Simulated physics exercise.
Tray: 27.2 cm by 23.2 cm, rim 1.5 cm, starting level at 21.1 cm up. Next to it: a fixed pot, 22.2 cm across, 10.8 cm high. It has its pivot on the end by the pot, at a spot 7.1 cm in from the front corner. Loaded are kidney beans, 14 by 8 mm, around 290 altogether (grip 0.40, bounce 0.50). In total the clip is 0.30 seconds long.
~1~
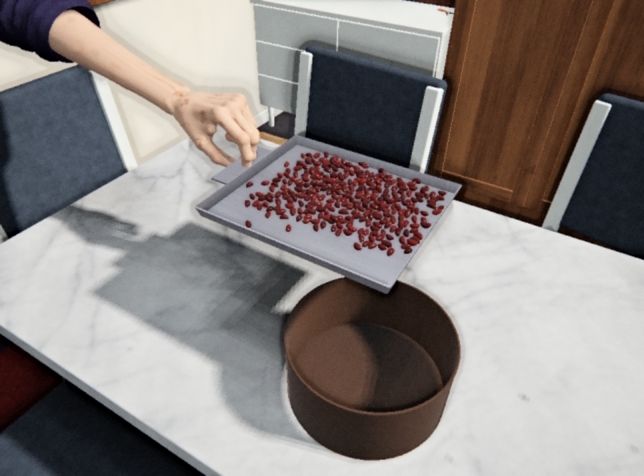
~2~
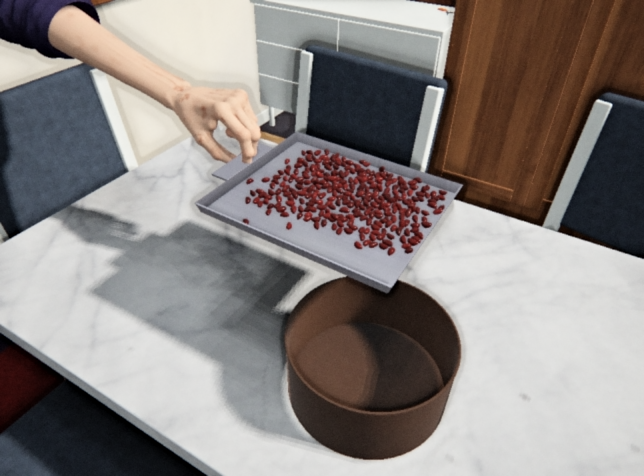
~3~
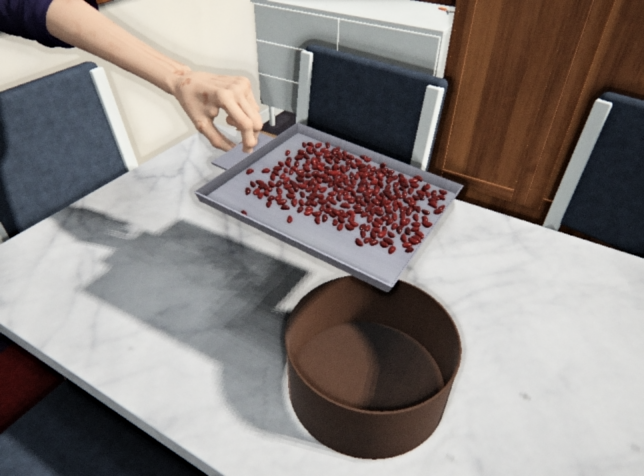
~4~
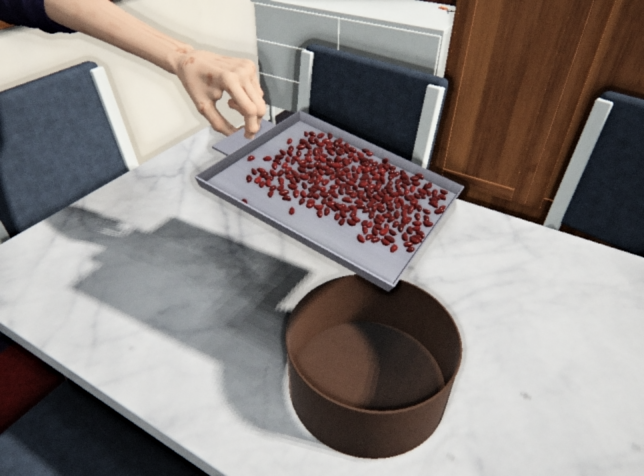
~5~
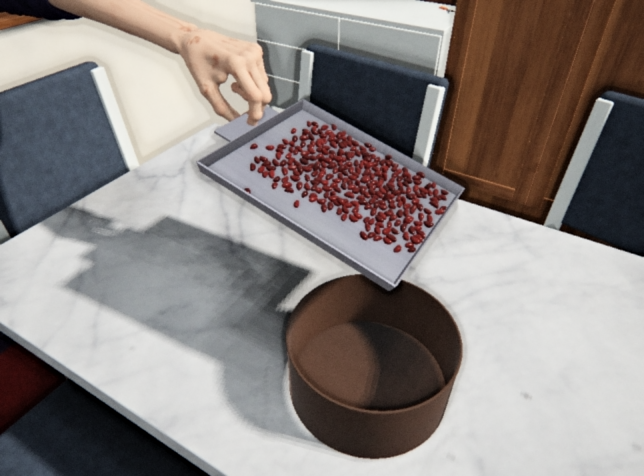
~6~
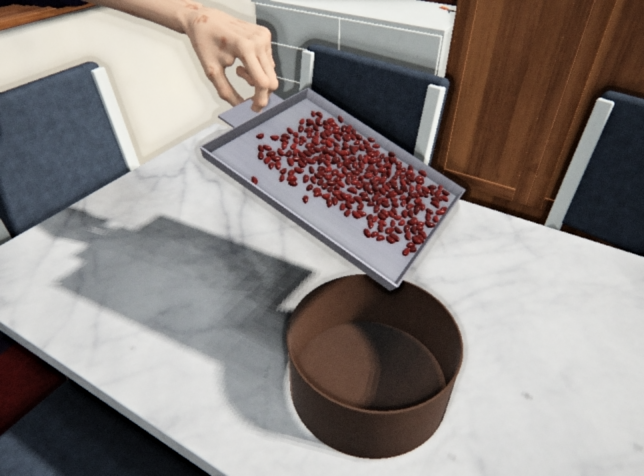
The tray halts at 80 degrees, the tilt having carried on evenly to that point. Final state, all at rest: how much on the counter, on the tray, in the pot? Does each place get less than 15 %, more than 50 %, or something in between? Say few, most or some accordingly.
Counter: Most. Tray: Few. Pot: Some.
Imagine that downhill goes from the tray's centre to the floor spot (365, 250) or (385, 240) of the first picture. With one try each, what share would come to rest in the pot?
100 and 85 %.
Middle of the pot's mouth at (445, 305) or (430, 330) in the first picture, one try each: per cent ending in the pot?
First try around 85 %, second around 55 %.
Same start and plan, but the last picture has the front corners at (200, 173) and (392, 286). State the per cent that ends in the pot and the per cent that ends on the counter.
Pot: 70, counter: 30.
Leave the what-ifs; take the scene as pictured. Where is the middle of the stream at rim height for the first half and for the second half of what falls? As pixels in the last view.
Roughly (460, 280) to begin with, later roughly (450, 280).
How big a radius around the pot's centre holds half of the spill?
Roughly 22 centimetres.
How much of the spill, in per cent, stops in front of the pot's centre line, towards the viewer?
0 %.
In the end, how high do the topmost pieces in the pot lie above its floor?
Around 1.0 cm above the floor.
Then, 0.38 s after the last picture, tilt 49 degrees; the tray holds 100 %, the pot 0 %.
Then, 0.62 s after the last picture, tilt 68 degrees; the tray holds 70 %, the pot 5 %.
Then, 0.98 s after the last picture, tilt 80 degrees; the tray holds 15 %, the pot 15 %.
In the end, counter 70 %, tray 5 %, pot 25 %.
